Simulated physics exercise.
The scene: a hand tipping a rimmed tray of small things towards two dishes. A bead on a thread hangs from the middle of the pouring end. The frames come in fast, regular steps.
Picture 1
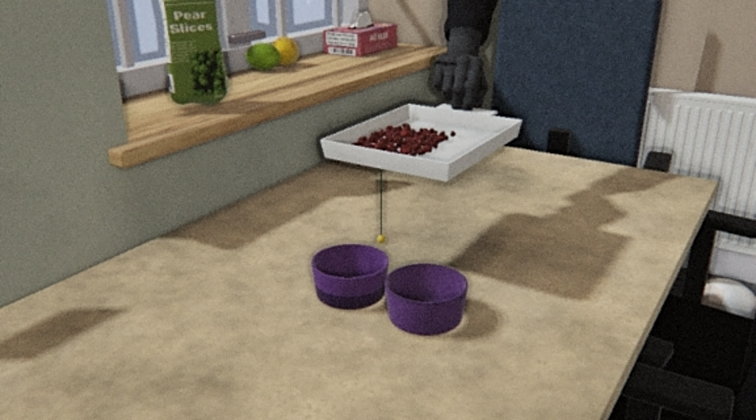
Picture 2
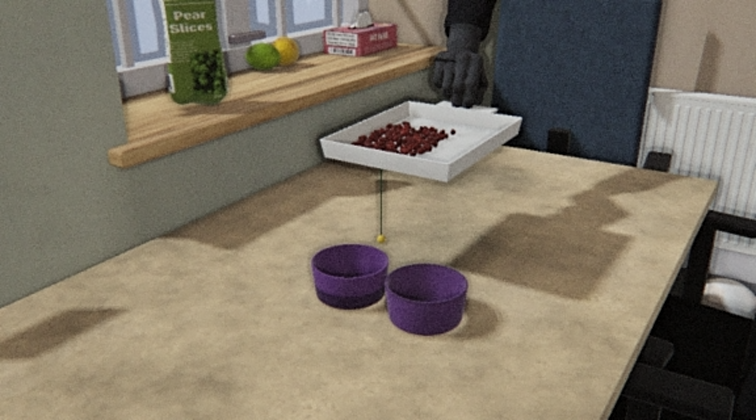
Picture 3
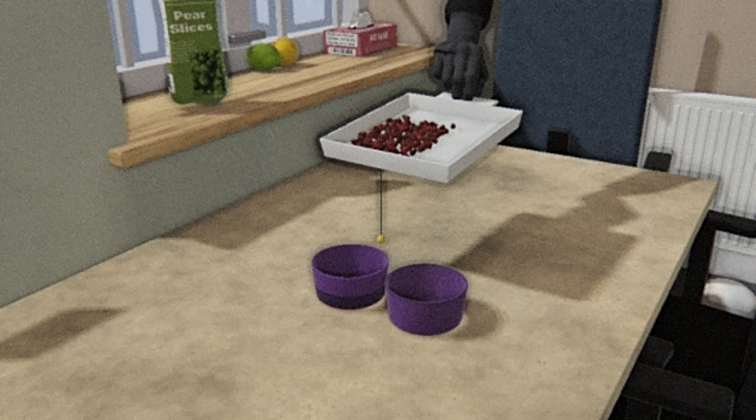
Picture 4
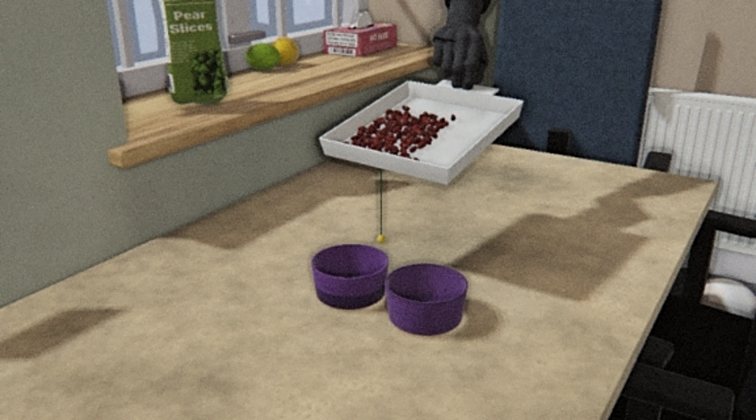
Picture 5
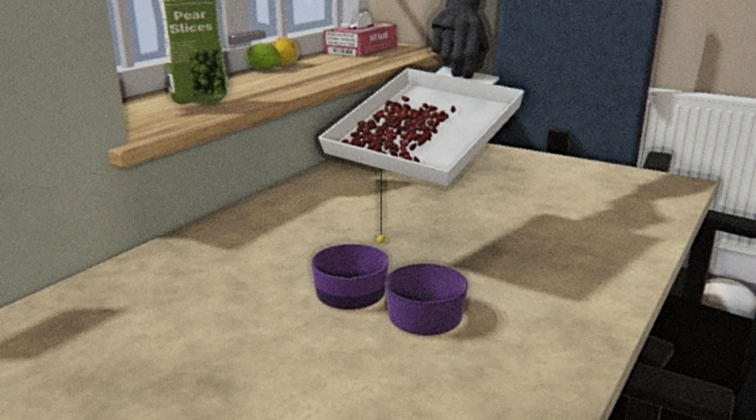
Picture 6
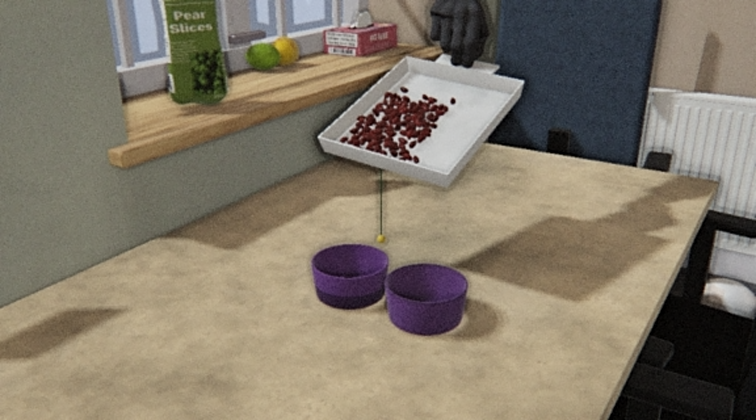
On a table by a window, a dark hand gradually tilts a white tray of beans.
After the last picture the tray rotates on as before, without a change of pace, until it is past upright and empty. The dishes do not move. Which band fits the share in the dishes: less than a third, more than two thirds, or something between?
They take over two thirds between them.
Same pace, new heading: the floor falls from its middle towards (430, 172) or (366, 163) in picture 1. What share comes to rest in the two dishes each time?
In turn 60 and 50 in a hundred.
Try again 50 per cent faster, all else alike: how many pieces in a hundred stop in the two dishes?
About 90 per cent.
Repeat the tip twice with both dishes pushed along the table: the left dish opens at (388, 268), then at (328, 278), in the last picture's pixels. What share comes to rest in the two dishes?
Roughly 70 per cent, and 30 per cent.
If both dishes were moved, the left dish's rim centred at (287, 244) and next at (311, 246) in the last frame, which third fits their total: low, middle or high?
First between a third and two thirds, then one to two thirds.
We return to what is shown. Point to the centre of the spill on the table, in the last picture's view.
Around (361, 326).
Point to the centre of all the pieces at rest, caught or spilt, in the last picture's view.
Near (404, 306).
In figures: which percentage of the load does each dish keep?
Left dish near 30 in a hundred; right dish near 50.
Shortly afterwards, tray tipped steeply; the whole lot on the tray.
Next, tray tipped past a quarter turn; the bulk on the tray; a little in the right dish; only a few in the left dish; only a few outside both; a little in the air.
Some moments later, tray tipped past a quarter turn; near half in the right dish; near a quarter in the left dish; near a quarter outside both.
In the end, tray tipped past a quarter turn; near half in the right dish; near a quarter in the left dish; near a quarter outside both.
